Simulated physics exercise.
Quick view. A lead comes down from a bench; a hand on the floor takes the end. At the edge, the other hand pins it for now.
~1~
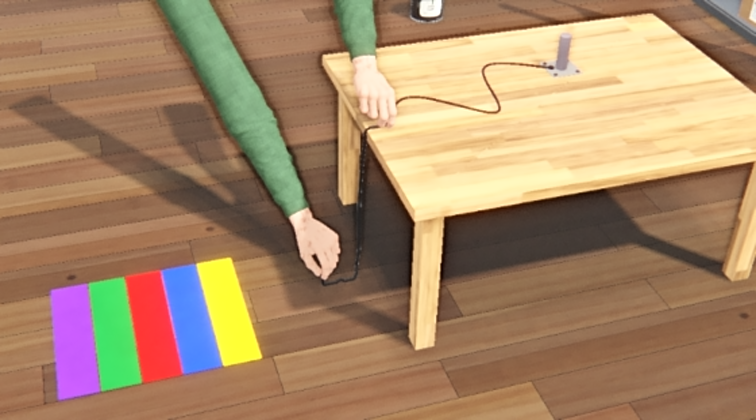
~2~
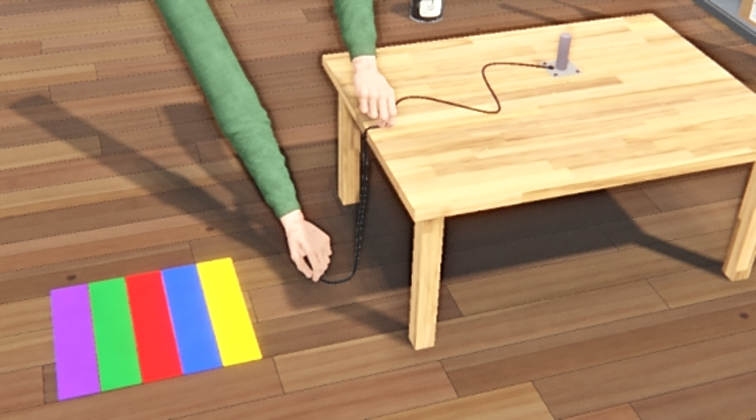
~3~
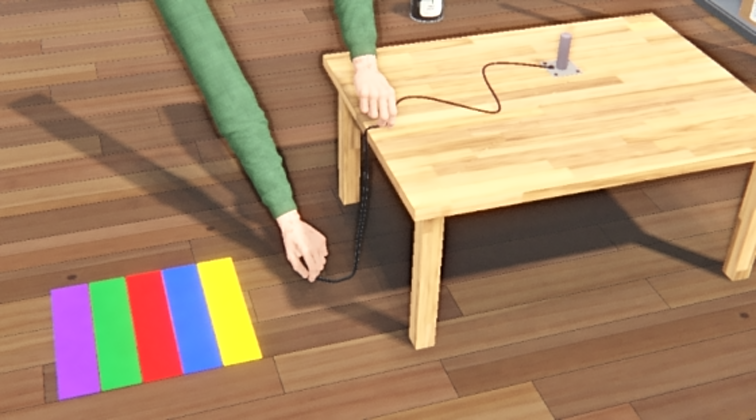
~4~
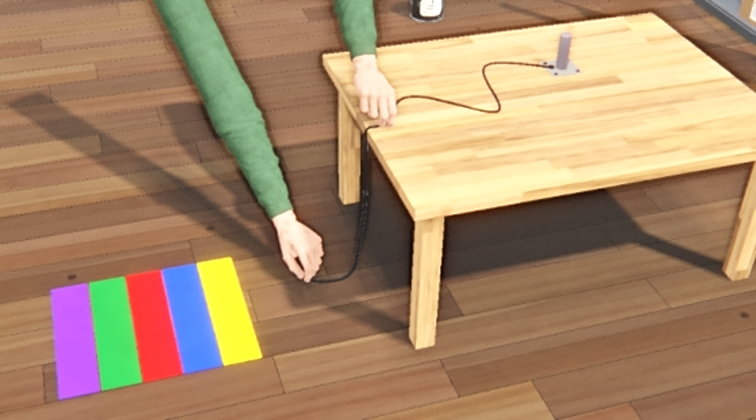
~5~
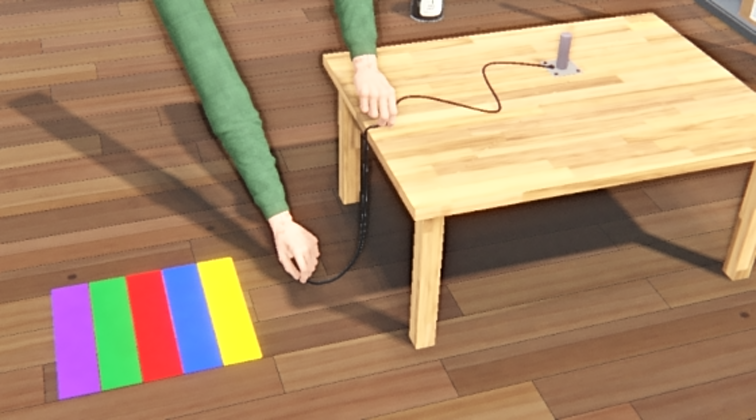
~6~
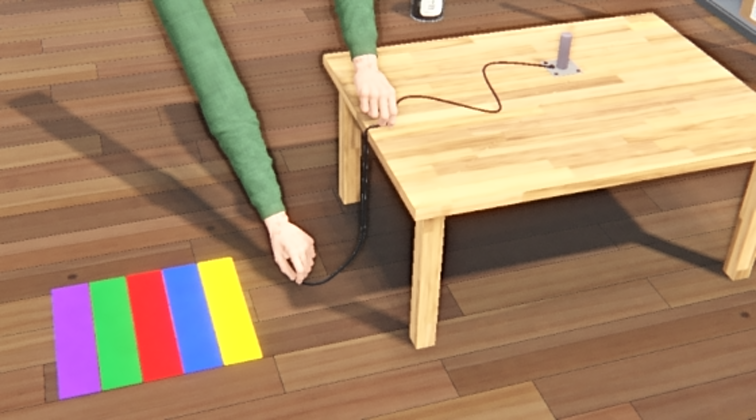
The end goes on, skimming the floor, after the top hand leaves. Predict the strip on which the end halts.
The purple strip.
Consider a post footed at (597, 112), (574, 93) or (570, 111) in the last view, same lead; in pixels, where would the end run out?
The three places are (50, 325), (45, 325) and (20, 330), in that order.
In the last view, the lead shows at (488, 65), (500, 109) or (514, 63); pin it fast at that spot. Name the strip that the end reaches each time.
In order: Purple, red, purple.
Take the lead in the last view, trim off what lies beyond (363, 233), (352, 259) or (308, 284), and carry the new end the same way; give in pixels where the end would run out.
I'd expect it near (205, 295) on the first try, near (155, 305) on the second and near (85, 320) on the third.
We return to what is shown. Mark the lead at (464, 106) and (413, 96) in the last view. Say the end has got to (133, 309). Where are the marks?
The first ends at (382, 112) and the second at (354, 147).
Soon after, end near (133, 309); over red.
After that, end near (90, 317); over purple.
At the stop, end near (65, 322); over purple. It halts on the purple strip.
